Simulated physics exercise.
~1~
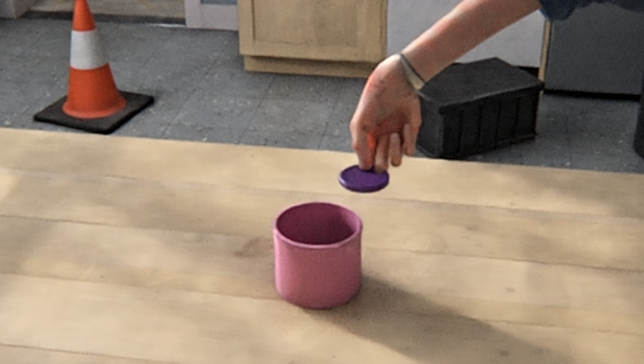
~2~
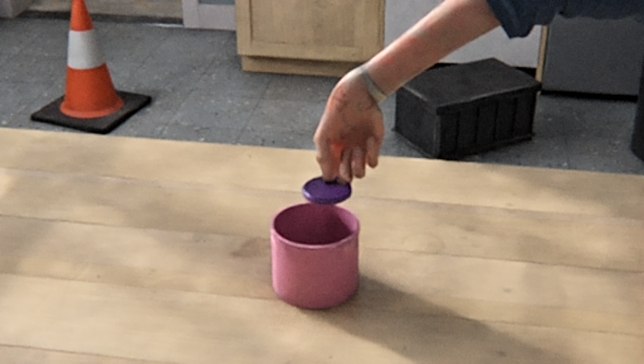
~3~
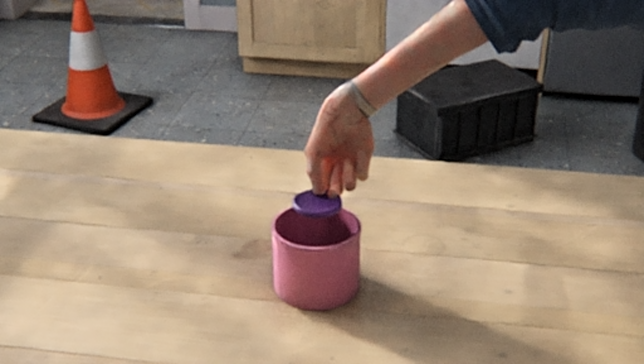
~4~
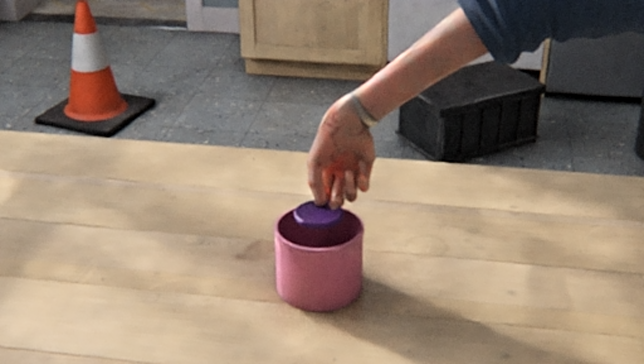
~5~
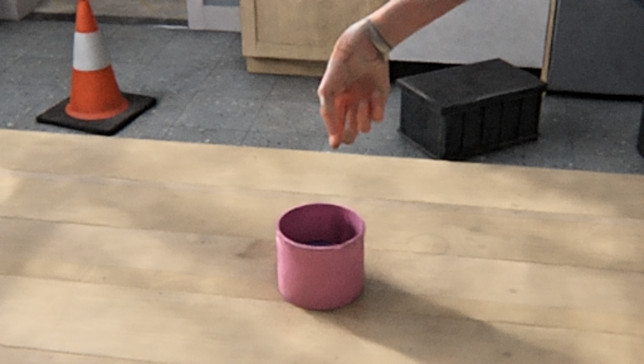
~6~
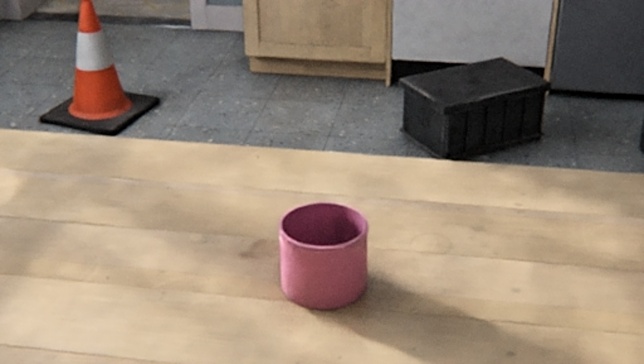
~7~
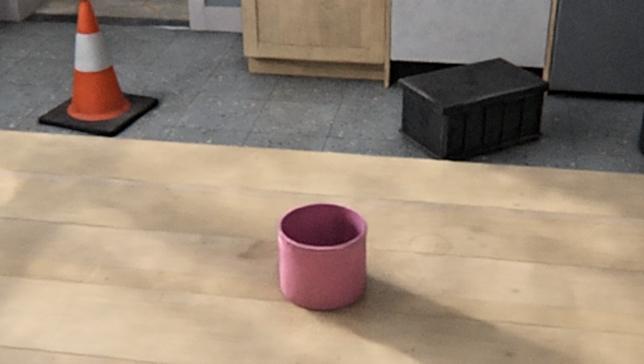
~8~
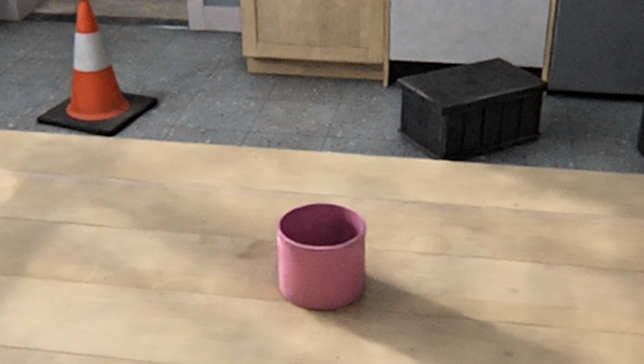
At the start, a hand reaches in from the upper right, holding a small purple disc above an open pink cup on a wooden surface, with an orange and white cone and a black crate on the grey floor behind. The hand moves left and lowers the disc to the mouth of the cup. It tilts the disc at the rim, then lets go and draws back up as the disc drops inside. The hand leaves the view, and the pink cup stays standing alone, its mouth open and the disc out of sight.
